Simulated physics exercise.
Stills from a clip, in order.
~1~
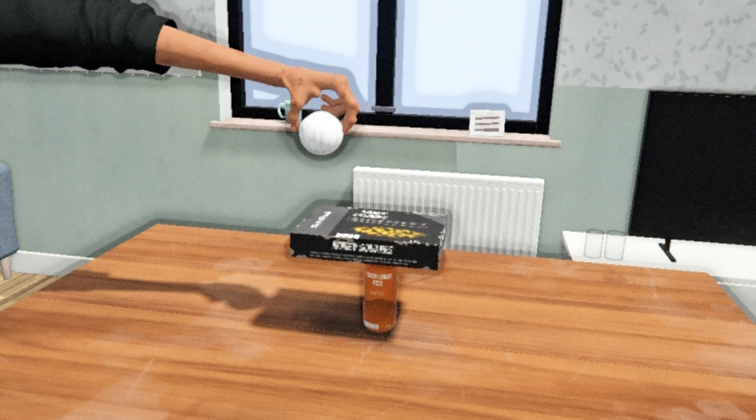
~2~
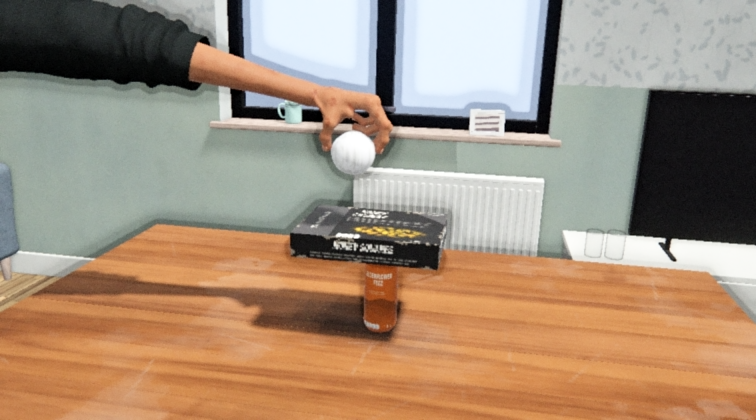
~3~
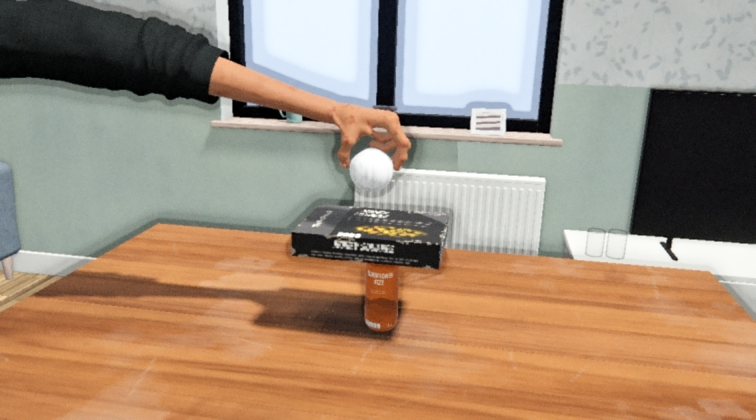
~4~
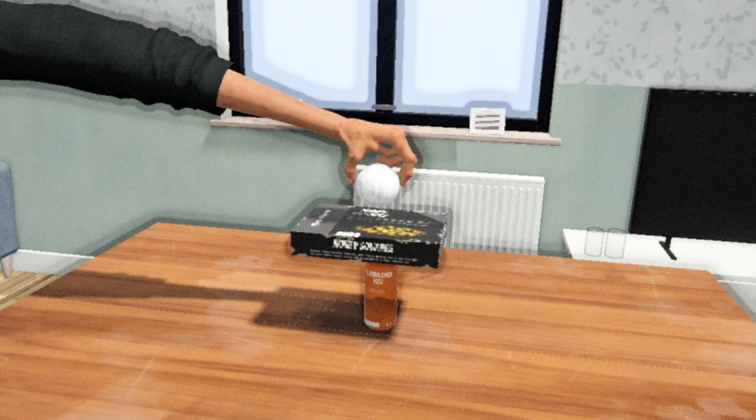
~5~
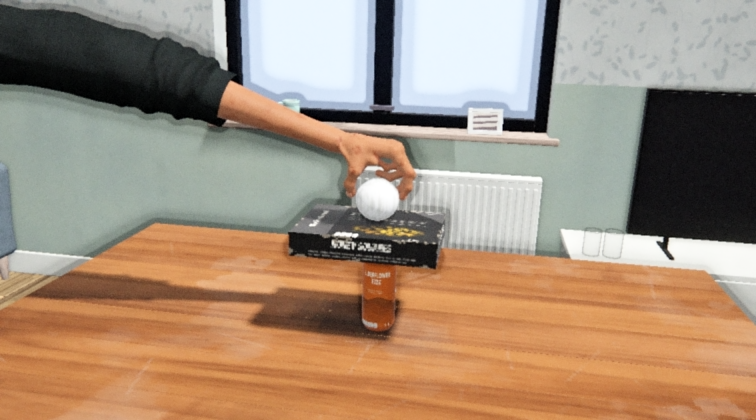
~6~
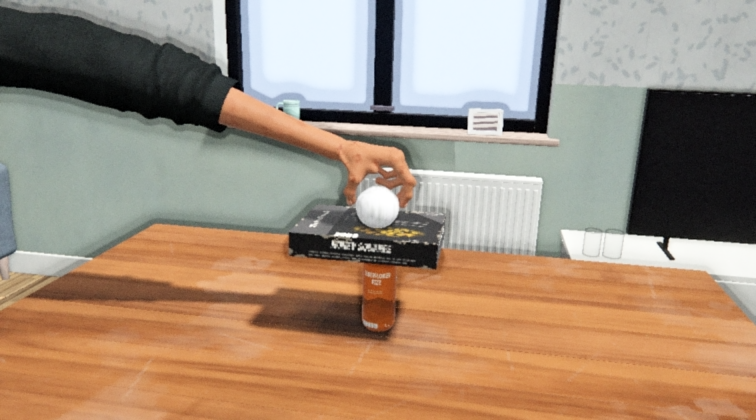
In this clip, a hand holding a white onion moves right and lowers it over a wooden table, where an orange can stands before a black box, until the onion is set down, still held by the hand.
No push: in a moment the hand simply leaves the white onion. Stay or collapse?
Stays in place.
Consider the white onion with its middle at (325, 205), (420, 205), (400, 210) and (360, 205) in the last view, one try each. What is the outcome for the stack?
The stack tumbles down the first time, remains standing the second, remains standing the third and remains standing the fourth.
Then, 0.30 s on from there, no change.
Then, 0.70 s on from there, white onion resting near (377, 208).
In the end, all 3 unmoved. At the end, from the last picture's camera, white onion near (377, 208). The stack holds.
